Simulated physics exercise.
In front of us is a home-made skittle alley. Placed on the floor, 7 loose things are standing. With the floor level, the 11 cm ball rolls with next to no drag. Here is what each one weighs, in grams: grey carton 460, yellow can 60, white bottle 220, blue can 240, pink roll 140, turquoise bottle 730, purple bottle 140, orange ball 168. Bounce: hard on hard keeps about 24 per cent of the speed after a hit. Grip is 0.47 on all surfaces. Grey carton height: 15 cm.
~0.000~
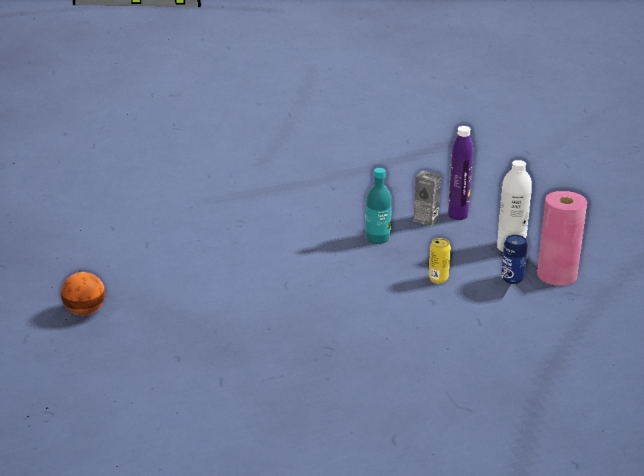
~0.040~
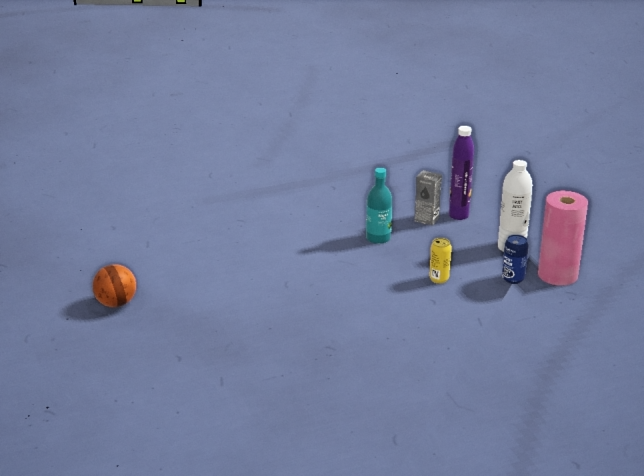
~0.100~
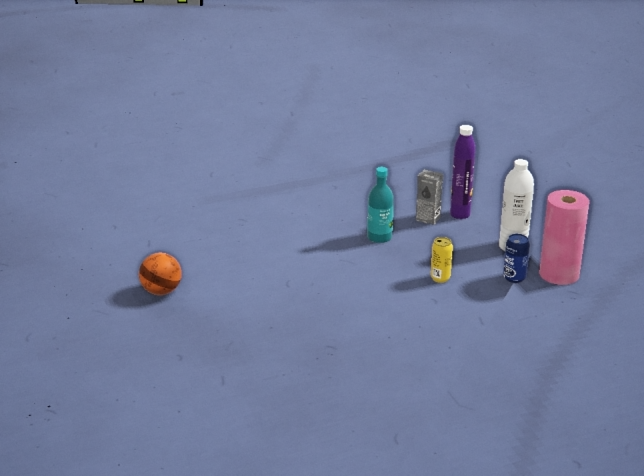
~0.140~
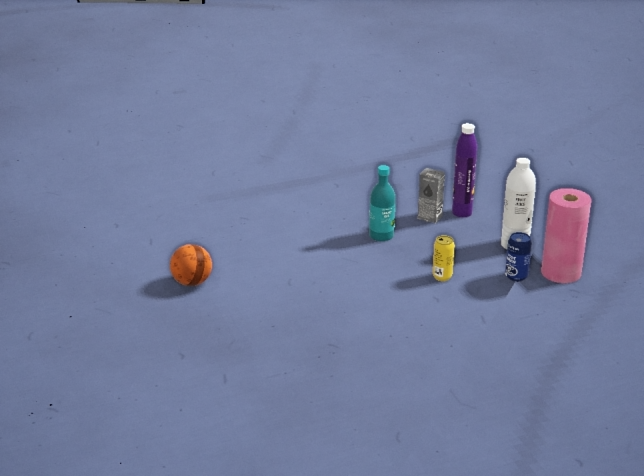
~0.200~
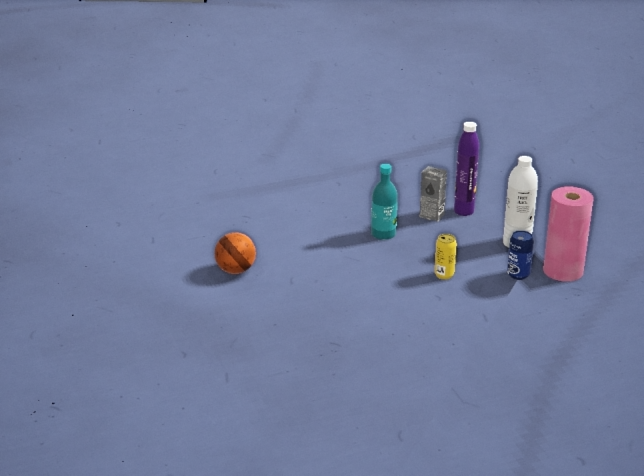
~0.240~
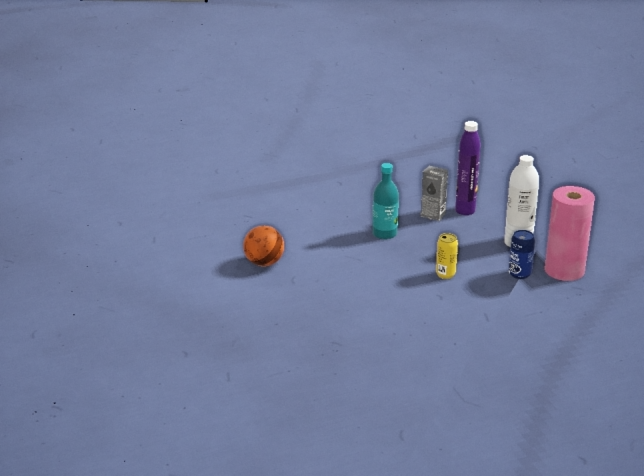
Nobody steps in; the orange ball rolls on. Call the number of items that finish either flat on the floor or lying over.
Items over or lost: Zero.
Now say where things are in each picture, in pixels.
In the first frame, 0 cm rolled; orange ball (83, 294); grey carton (427, 198); yellow can (439, 261).
In the second frame, 8 cm rolled; orange ball (114, 286); pink roll (563, 238).
In the third frame, 21 cm rolled; orange ball (160, 274); purple bottle (463, 172).
In the fourth frame, 29 cm rolled; orange ball (191, 265); blue can (518, 257).
In the fifth frame, 41 cm rolled; orange ball (235, 253); turquoise bottle (385, 200).
In the sixth frame, 49 cm rolled; orange ball (264, 246); grey carton (434, 194); yellow can (447, 257).
Around 0.44 s, 78 cm rolled; orange ball near (355, 218); turquoise bottle shifted 2 cm.
Around 1.54 s, 80 cm rolled; orange ball near (353, 212).
Finally (4.0 s), all 7 still in place (within 8 cm). Final places as that camera would see them, grey carton near (434, 194), yellow can near (447, 257).
